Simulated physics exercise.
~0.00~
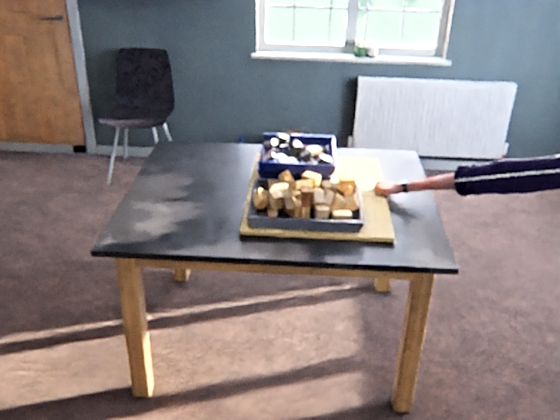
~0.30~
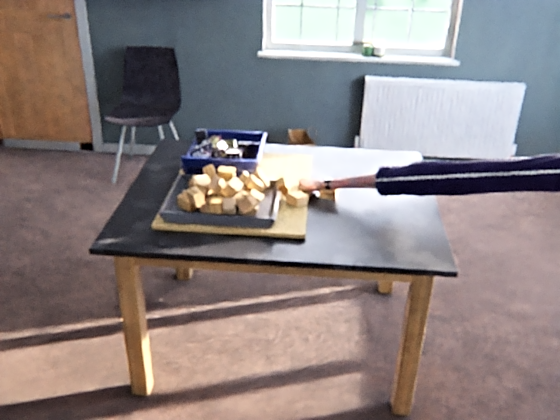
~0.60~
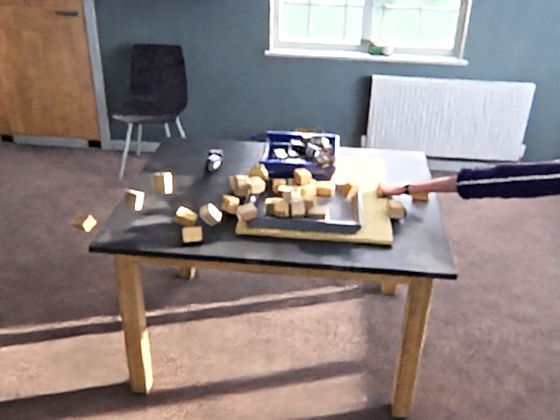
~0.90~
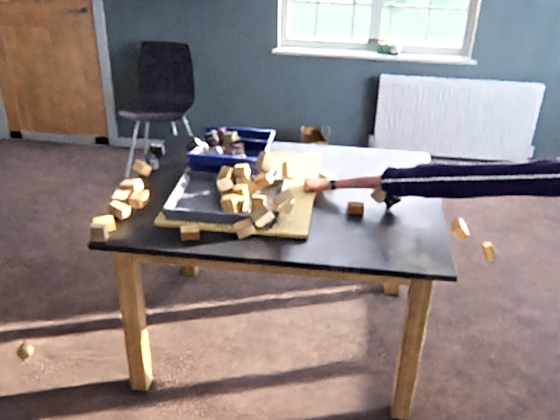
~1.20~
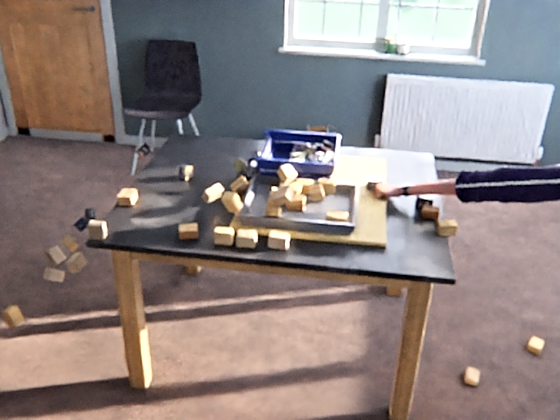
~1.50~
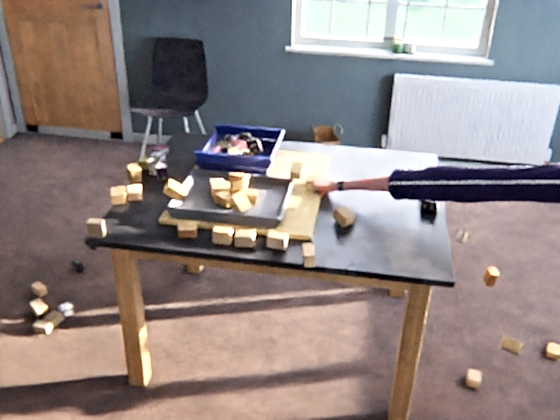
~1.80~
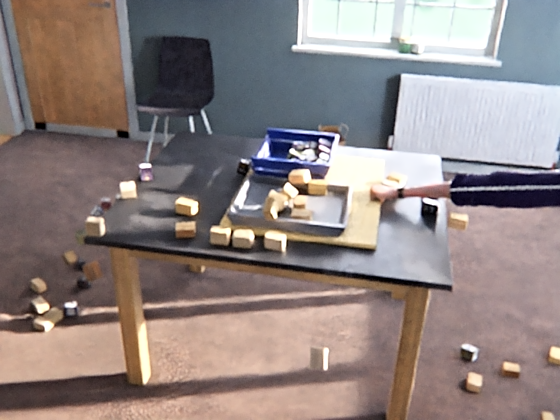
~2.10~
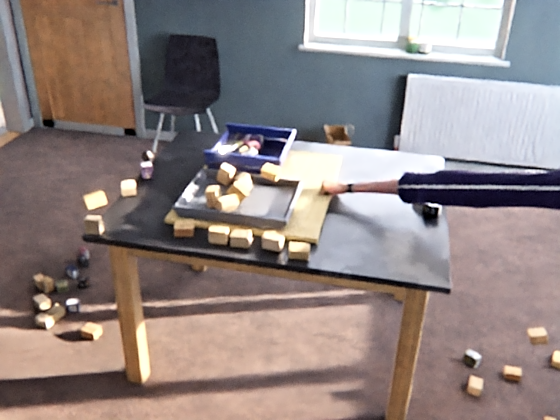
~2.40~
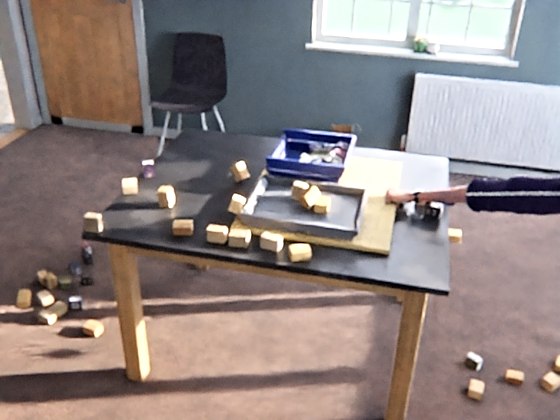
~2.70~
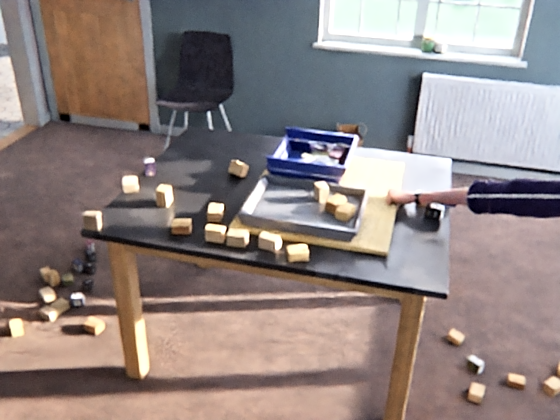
To begin with, a hand in a dark sleeve grips a board on a black table, holding a grey tote heaped with timber offcuts and a blue tote of small cartons. The hand pulls and pushes the board left and right, and blocks spill over both ends of the grey tote. As the strokes repeat, some pieces settle on the tabletop while others tumble to the floor on either side, along with some cartons. Finally the board rests toward the right, with three blocks left in the grey tote and many cartons still in the blue one.
